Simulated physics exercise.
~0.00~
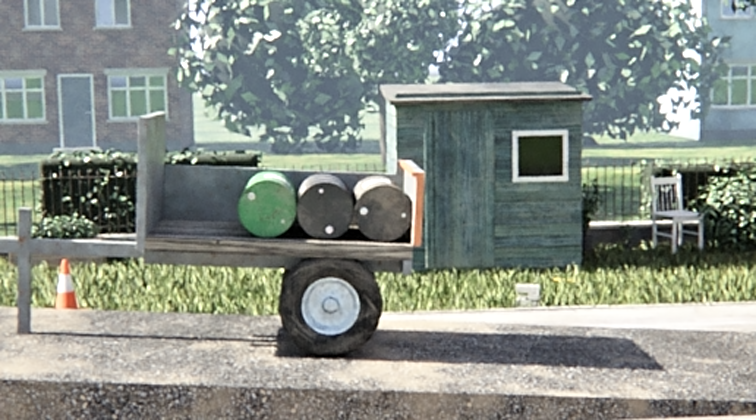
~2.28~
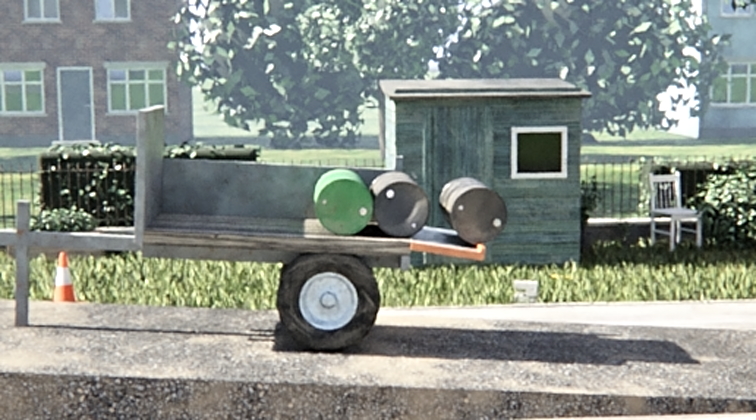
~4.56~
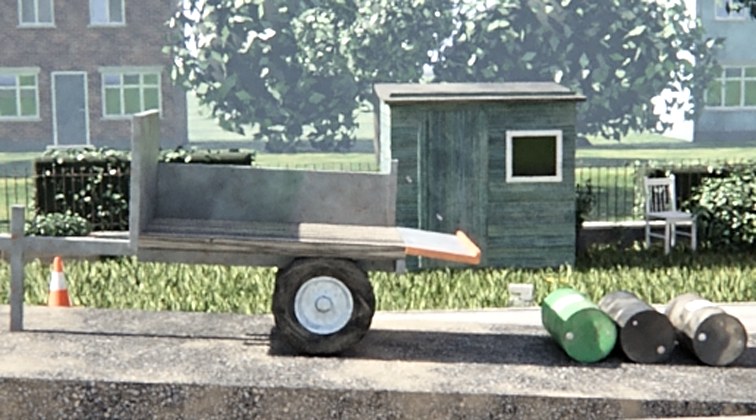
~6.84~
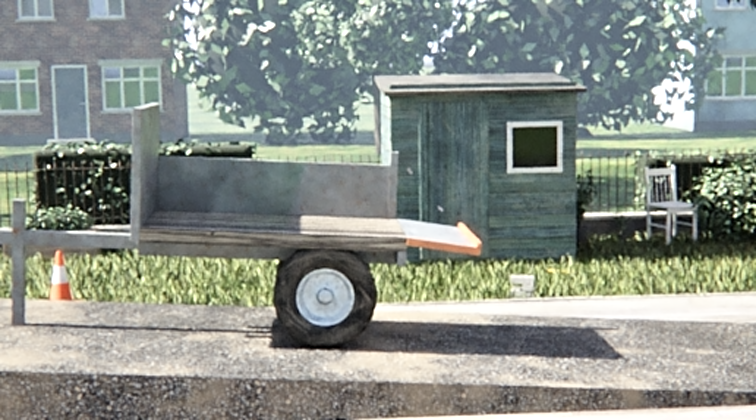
On a sloping road, a trailer's tailgate drops and three drums roll off rightward, leaving it empty.
